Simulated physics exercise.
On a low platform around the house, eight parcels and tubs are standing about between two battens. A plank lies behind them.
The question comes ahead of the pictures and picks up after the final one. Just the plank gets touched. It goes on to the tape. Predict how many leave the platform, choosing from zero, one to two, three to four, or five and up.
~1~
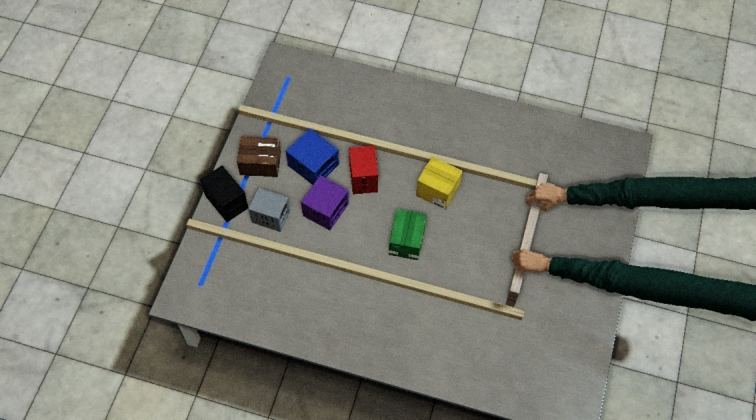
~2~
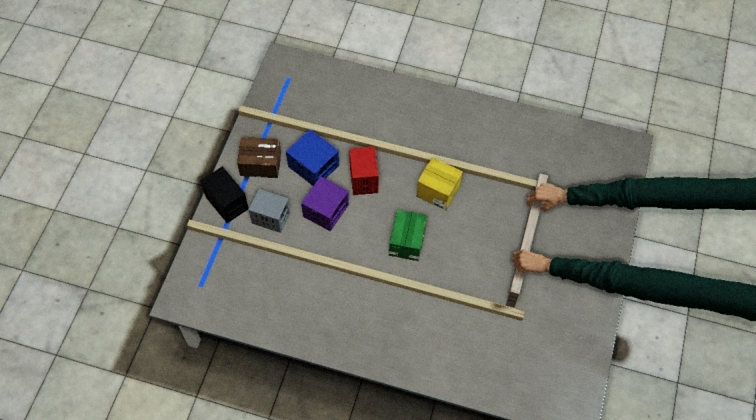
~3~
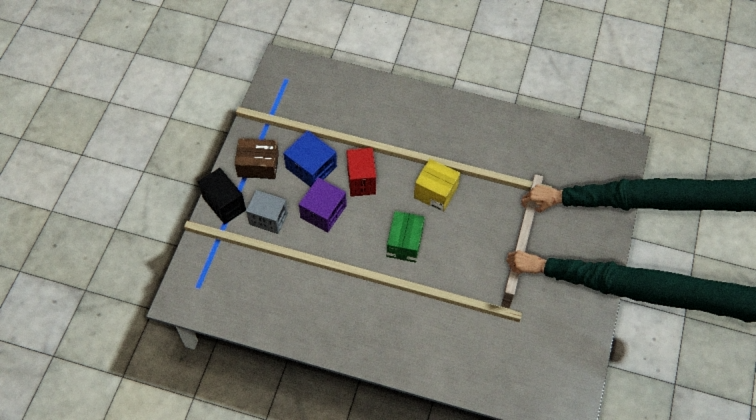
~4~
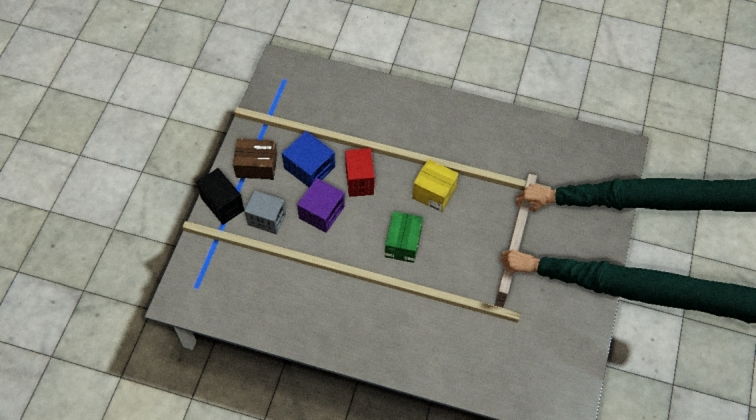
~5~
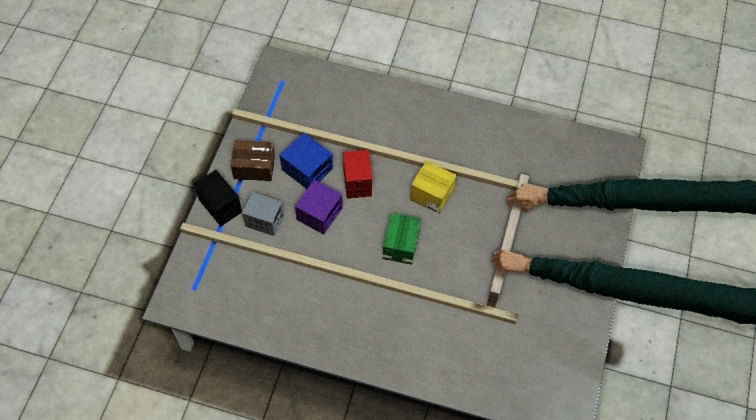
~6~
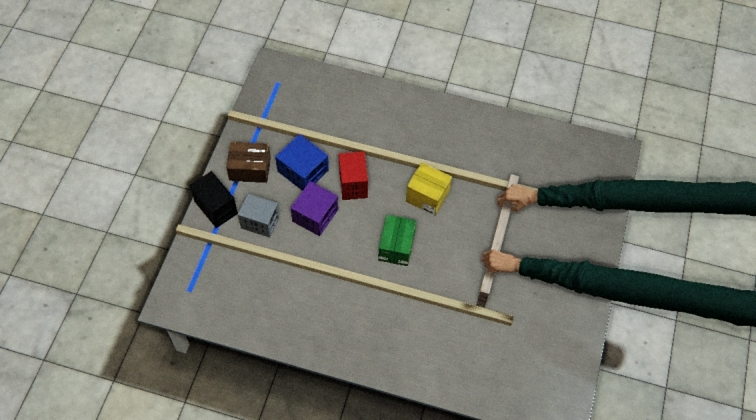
Honestly, the ones lost over the side add up to five and up.
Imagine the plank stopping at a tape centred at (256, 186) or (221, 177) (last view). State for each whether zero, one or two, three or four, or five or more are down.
In turn: Three to four; five or more.
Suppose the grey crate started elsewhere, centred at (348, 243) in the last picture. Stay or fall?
Observed: The grey crate does not remain.
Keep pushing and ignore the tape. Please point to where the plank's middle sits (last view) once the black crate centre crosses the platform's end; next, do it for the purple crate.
Roughly (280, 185); for the second one, roughly (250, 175).
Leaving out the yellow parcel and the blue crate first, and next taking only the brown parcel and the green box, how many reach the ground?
First 4, then 3.
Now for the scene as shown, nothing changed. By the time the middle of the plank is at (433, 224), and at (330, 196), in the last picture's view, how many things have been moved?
First 1, after that 8.
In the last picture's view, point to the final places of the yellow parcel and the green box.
Listed as asked: First (232, 140), and then (213, 189).
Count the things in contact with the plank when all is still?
2 are in contact with it.
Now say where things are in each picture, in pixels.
Black crate (225, 194); brown parcel (259, 157); grey crate (270, 210); plank (527, 240); tape (247, 175), in the first frame.
Brown parcel (260, 158); blue crate (313, 159), in the second frame.
Grey crate (267, 212); purple crate (323, 205), in the third frame.
Black crate (221, 196); green box (404, 237), in the fourth frame.
Brown parcel (253, 161); red crate (358, 174), in the fifth frame.
Black crate (214, 200); brown parcel (249, 162); grey crate (259, 216); plank (498, 241); tape (237, 181), in the sixth frame.
Early on, none off yet; black crate at rest near (214, 200); brown parcel at rest near (249, 162); grey crate at rest near (259, 216).
A while later, none off yet; black crate travelled a little near (201, 199); brown parcel travelled about its own width near (216, 156); grey crate travelled about its own width near (236, 214).
Finally, the number that fall off is five or more; lost, red crate, purple crate, blue crate, grey crate, brown parcel and black crate.
